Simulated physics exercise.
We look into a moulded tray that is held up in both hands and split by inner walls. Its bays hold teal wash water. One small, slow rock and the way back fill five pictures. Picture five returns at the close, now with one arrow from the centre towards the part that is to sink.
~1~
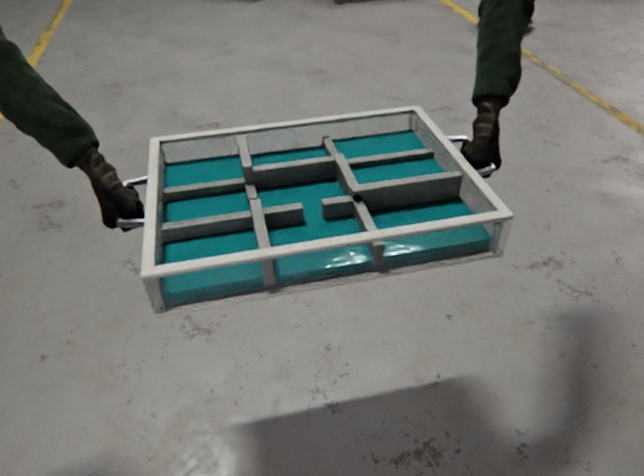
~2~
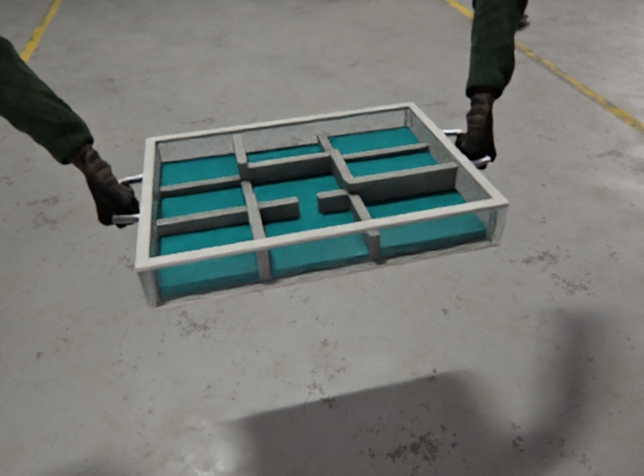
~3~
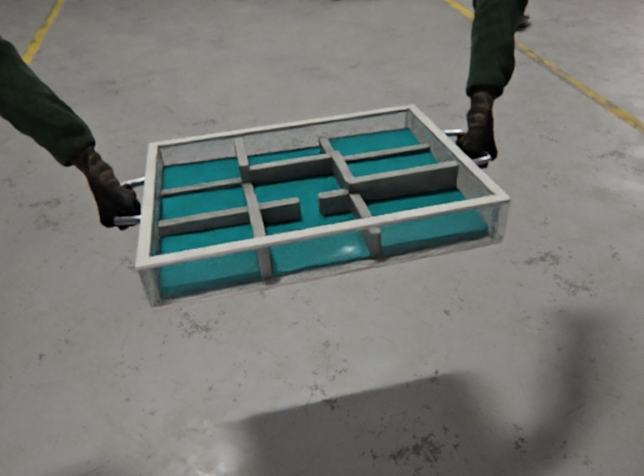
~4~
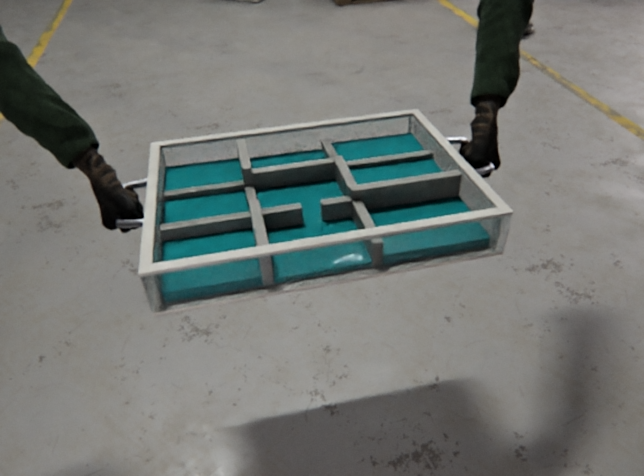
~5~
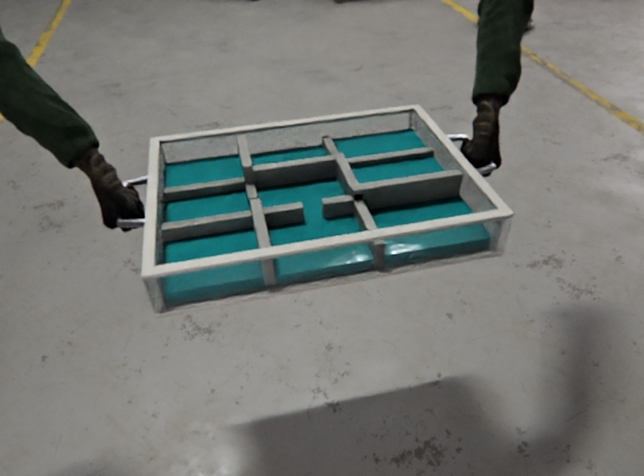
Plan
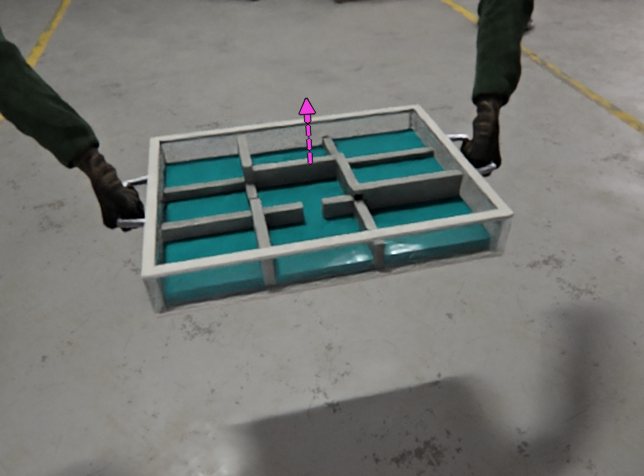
A divided tray of teal liquid, held by two gloved hands above a grey floor, tips slightly toward the back, then returns to level, while the liquid shifts only a little among the bays between its inner walls.
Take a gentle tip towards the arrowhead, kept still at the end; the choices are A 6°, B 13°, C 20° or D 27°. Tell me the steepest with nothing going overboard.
That is tilt C.
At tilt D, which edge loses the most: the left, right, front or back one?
The back rim.
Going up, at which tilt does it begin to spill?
D.
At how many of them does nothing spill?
Three of them.
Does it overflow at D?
Yes, that goes wrong.
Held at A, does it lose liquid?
No.
The arrow ends at (306, 104).
Choosing A, nothing spills; the centre right bay holds the most.
Choosing B, nothing spills; the back right bay holds the most.
Choosing C, nothing spills; the back right bay holds the most.
Choosing D, about 6 % goes over the rim.
